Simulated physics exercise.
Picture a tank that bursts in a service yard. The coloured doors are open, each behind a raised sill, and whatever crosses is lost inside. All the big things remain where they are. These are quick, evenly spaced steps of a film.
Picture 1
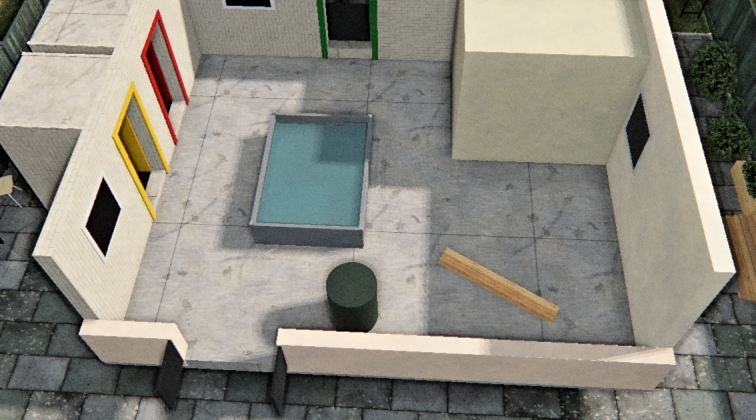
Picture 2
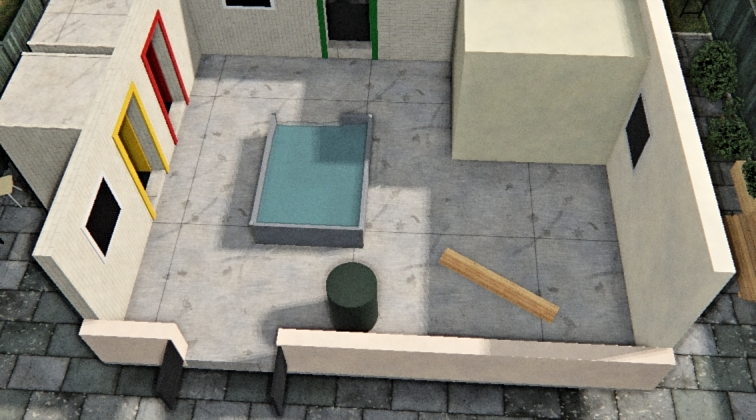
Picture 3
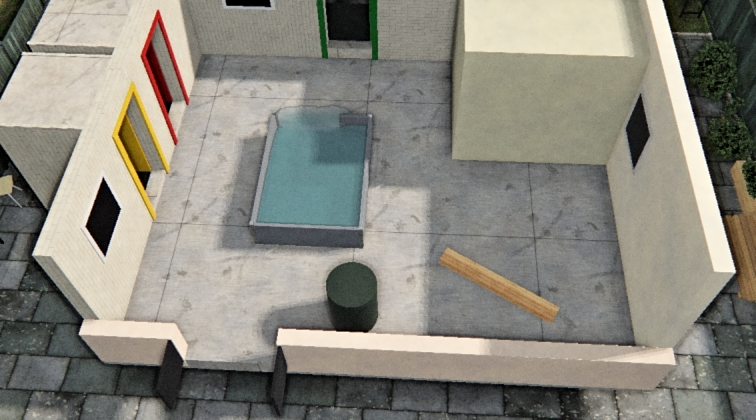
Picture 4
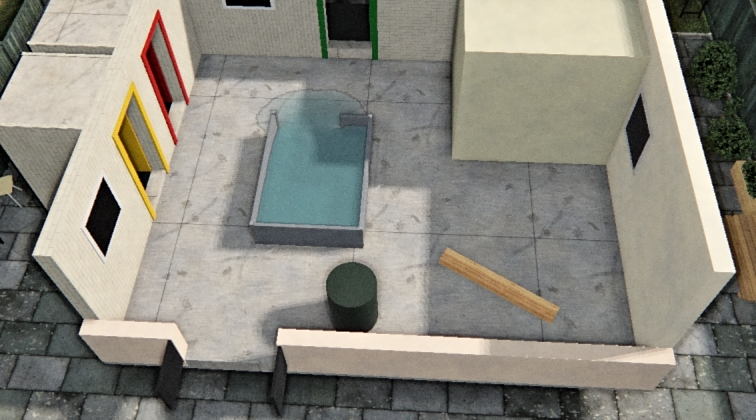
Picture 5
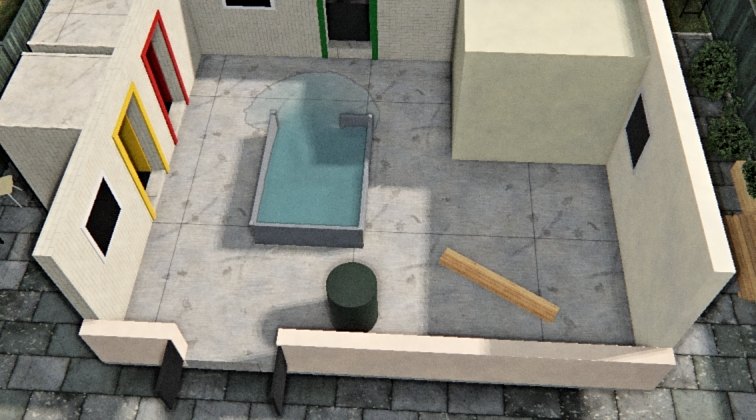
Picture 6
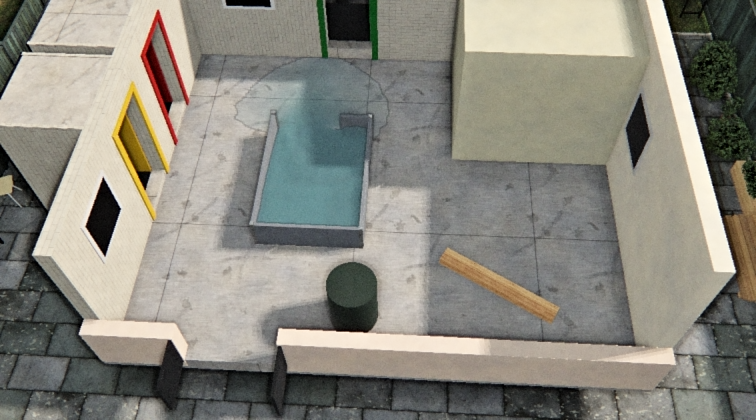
We see a walled yard with open red, yellow and green-framed doors, a dark drum, a plank and a tank of blue water; the tank's far side opens, and water spreads out across the paving beyond it.
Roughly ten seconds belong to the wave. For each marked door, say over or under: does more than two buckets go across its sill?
Red door: Under, yellow door: Under, green door: Under.
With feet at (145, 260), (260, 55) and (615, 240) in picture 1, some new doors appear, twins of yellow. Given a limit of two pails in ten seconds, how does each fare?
Lab note, doors in listed order: Under the limit, over the limit, under the limit.
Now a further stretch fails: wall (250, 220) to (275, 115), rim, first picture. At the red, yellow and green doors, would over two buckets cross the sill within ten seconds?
The red one tops the mark; the yellow one tops the mark; the green one falls short.
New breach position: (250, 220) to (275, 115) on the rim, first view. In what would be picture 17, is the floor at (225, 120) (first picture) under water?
Result: Reached.
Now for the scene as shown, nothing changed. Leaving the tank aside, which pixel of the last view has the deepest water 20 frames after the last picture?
Somewhere near (210, 57), I think.
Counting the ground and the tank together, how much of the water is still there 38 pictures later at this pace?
100 in a hundred.
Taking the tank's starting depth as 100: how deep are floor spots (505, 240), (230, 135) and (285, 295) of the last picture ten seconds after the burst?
I'd say close to 4, 8 and 8 percent.
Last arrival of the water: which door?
It's the one in yellow.
A moment on, water covers 15 % of the floor; the red door not reached, the yellow door not reached, the green door wet at the sill, nothing in.
Next, water covers 20 % of the floor; the red door not reached, the yellow door not reached, the green door wet at the sill, nothing in.
Then, water covers 30 % of the floor; the red door wet at the sill, nothing in, the yellow door wet at the sill, nothing in, the green door wet at the sill, nothing in.
Later, water covers 65 % of the floor; the red door wet at the sill, nothing in, the yellow door wet at the sill, nothing in, the green door wet at the sill, nothing in.
In the end, water covers 80 % of the floor; the red door wet at the sill, nothing in, the yellow door wet at the sill, nothing in, the green door wet at the sill, nothing in.
